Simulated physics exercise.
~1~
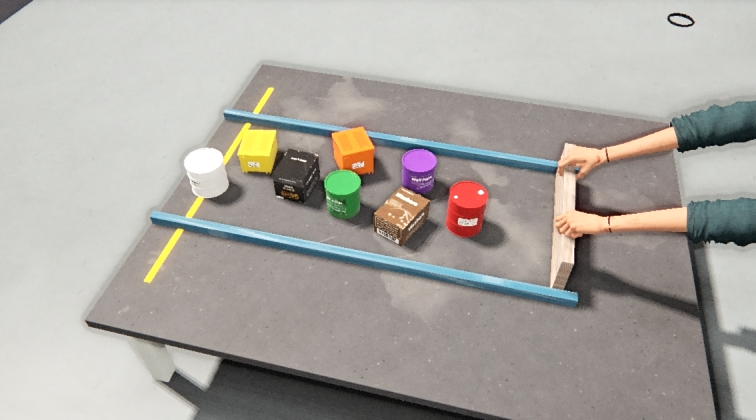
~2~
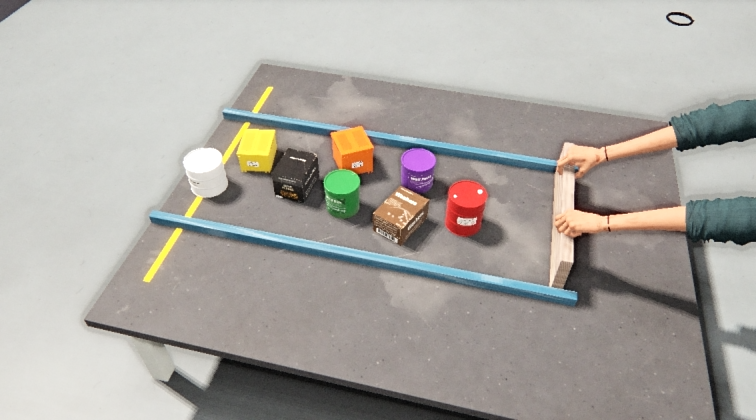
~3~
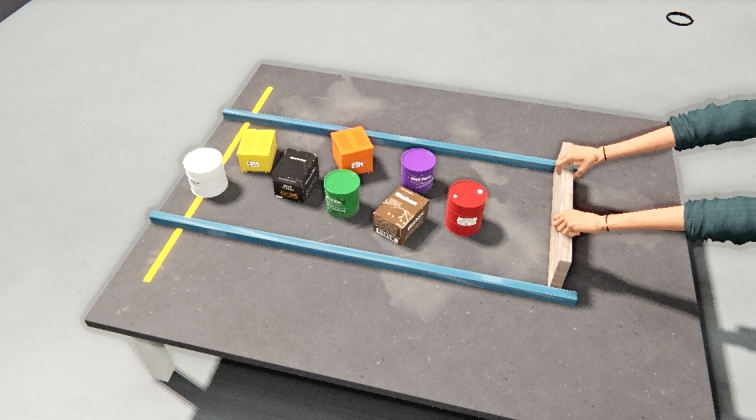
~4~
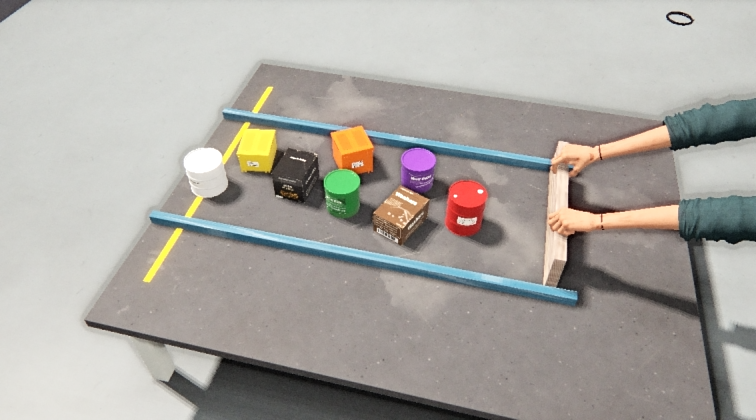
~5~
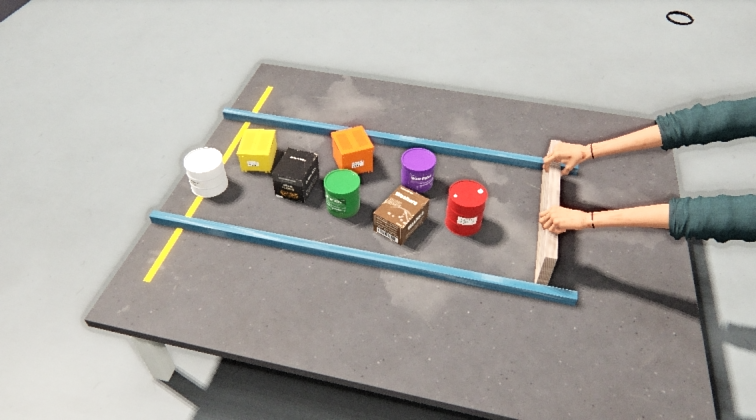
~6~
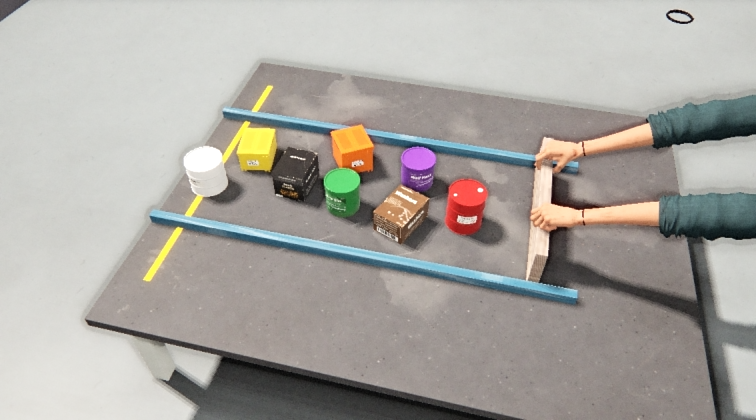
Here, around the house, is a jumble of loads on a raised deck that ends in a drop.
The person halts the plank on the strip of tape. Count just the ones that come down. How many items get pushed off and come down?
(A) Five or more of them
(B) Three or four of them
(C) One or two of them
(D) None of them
Three or four of them.
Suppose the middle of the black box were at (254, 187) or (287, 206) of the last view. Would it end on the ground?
In that order, I'd say it gets pushed over the end, then gets pushed over the end.
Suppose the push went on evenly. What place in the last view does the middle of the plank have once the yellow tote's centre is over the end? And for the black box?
Points: About (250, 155) and about (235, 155).
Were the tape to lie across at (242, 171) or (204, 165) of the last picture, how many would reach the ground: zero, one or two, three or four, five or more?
Taking the places in turn, I'd pick 1 or 2 and then 5 or more.
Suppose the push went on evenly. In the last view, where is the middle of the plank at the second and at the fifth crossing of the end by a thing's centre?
At roughly (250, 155), then roughly (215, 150).
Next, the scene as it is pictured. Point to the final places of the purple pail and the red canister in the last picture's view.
Result: One about (213, 137), other about (197, 154).
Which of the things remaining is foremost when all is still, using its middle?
That one's the brown box.
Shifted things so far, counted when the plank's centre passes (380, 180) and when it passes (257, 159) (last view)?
At the first spot the count is 6, and at the second it is 8.
A little later, none off yet; white canister at rest near (206, 172); yellow tote at rest near (258, 150); black box at rest near (296, 174).
Next, none off yet; white canister at rest near (206, 172); yellow tote at rest near (258, 150); black box shifted a little near (279, 171).
Later still, none off yet; white canister shifted a little near (194, 172); yellow tote shifted about its own width near (232, 134); black box shifted well along near (228, 155).
When it is over, the number that fall off is three or four; down, green pail, black box, yellow tote and white canister.
